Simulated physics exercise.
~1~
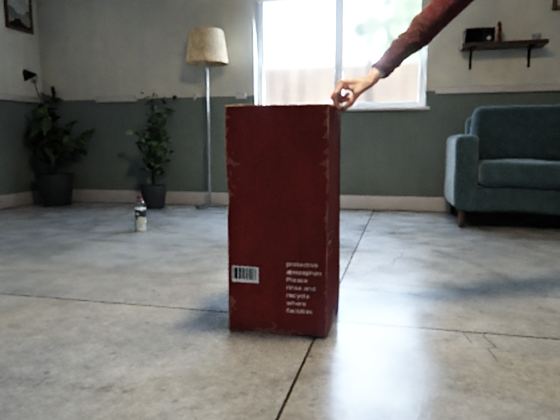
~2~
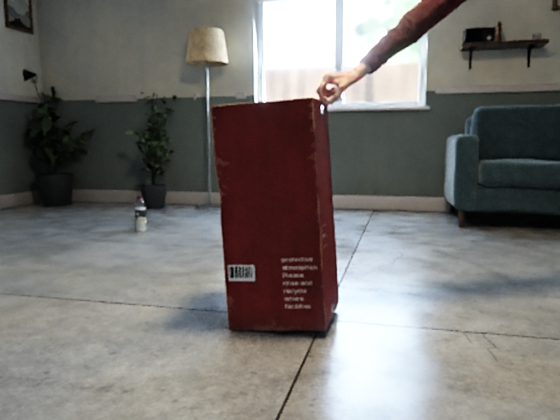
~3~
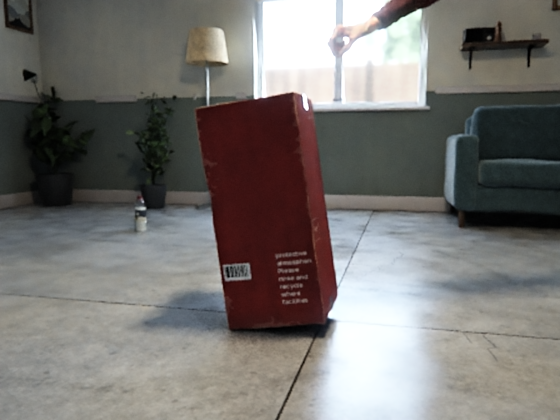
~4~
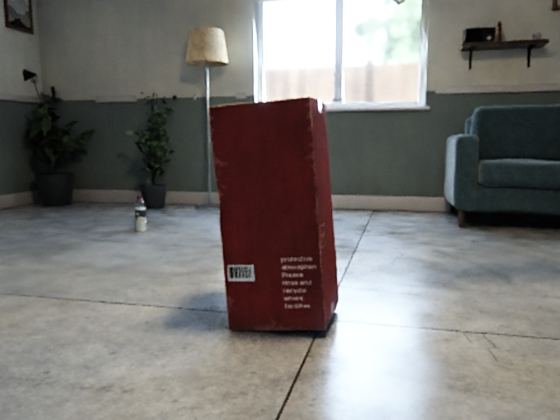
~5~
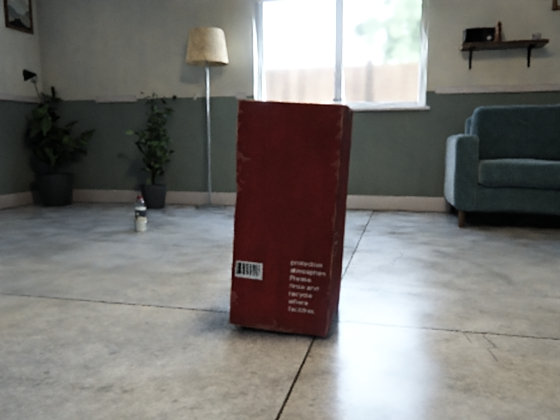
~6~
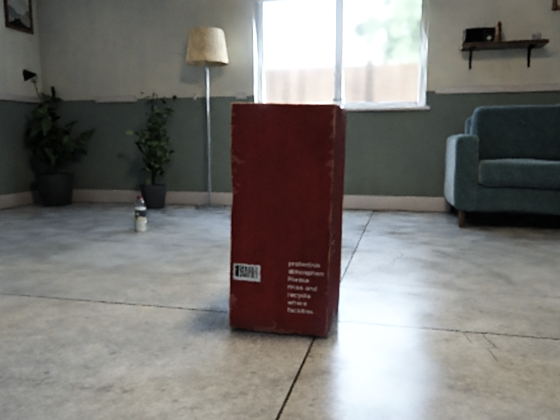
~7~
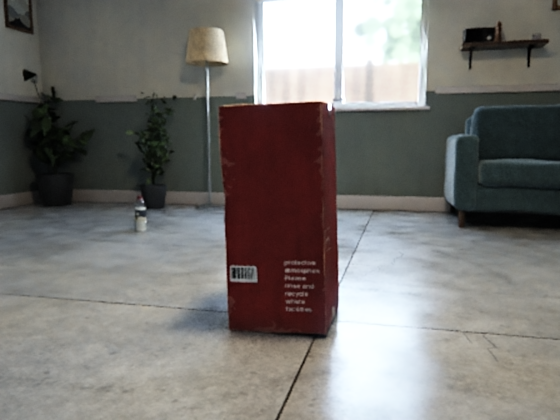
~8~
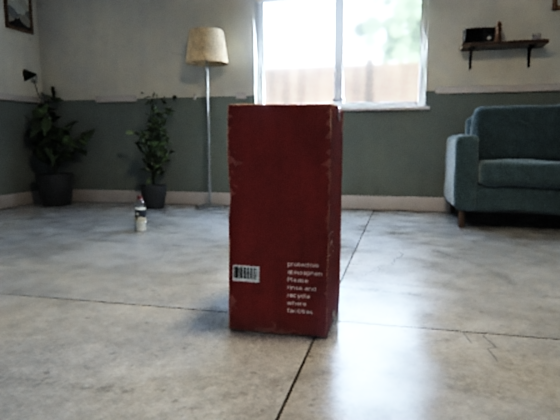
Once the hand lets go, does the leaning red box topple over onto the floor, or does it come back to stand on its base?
The red box comes back to its base. It rocks to the right, sways a little, and ends up standing upright.
